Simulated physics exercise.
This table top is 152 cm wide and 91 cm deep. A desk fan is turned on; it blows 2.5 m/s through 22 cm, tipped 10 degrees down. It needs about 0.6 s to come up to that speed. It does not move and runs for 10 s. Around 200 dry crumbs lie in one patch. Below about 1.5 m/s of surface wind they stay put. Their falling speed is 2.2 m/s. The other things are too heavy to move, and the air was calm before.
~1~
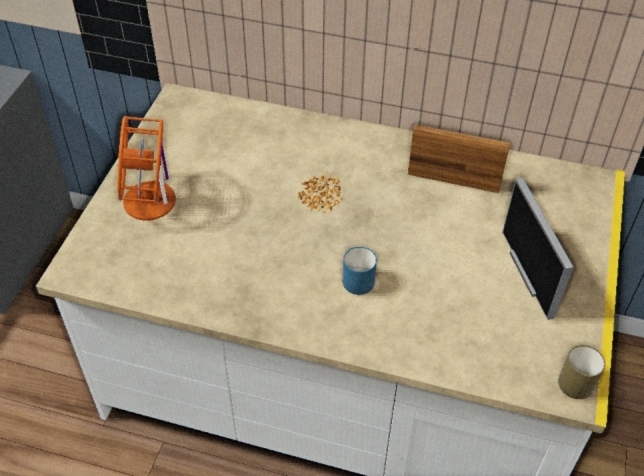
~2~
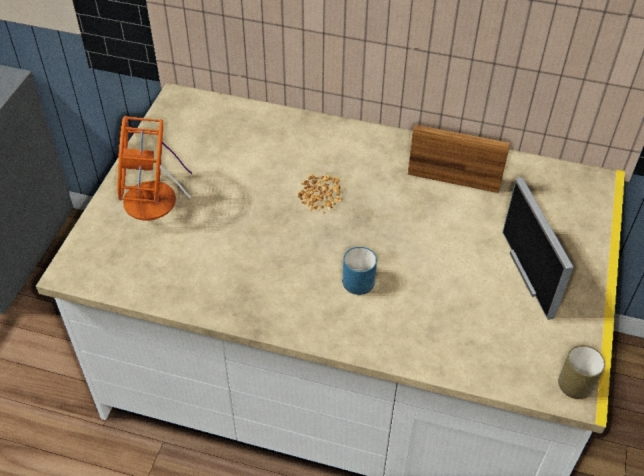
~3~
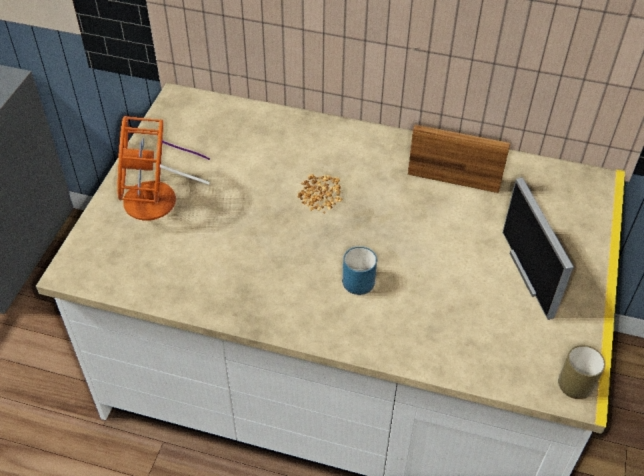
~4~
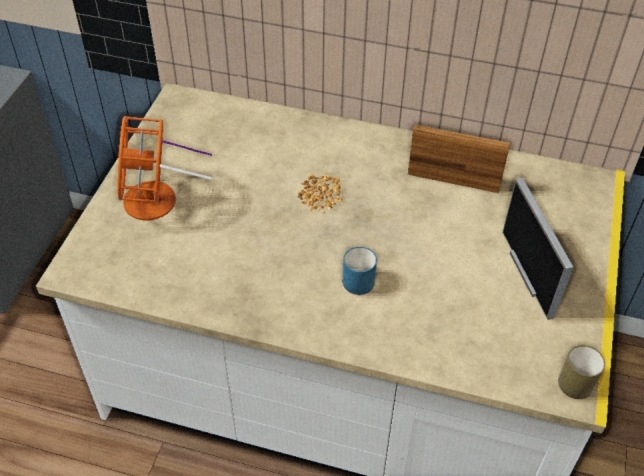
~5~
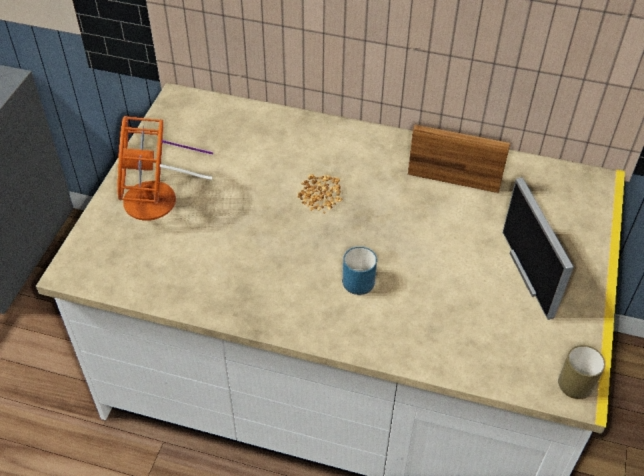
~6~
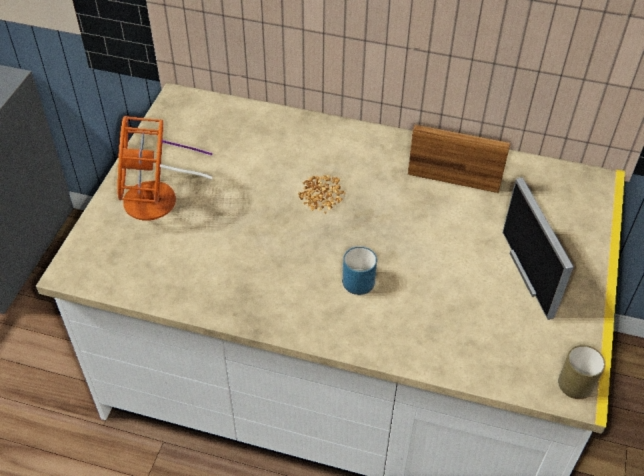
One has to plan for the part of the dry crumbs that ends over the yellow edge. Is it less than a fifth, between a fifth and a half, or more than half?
The share over the yellow edge is more than half.
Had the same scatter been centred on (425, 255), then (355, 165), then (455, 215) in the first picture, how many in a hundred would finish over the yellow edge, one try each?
In turn about 0 %, 80 %, 70 %.
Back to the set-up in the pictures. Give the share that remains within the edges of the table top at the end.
About 10 %.
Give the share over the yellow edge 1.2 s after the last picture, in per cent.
Near 60 %.
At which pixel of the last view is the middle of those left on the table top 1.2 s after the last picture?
Near (568, 202).
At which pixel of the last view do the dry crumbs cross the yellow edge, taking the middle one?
Around (620, 229).
Then, 1.2 s after the last picture, 62 % are over the yellow edge; the middle of those still in play is near (568, 202); 38 % have settled or left.
Then, 2.4 s after the last picture, 84 % are over the yellow edge; the middle of those still in play is near (522, 225); 88 % have settled or left.
Then, 4.7 s after the last picture, 87 % are over the yellow edge; 92 % have settled or left.
Then, 9.2 s after the last picture, at the end, 88 % are over the yellow edge.
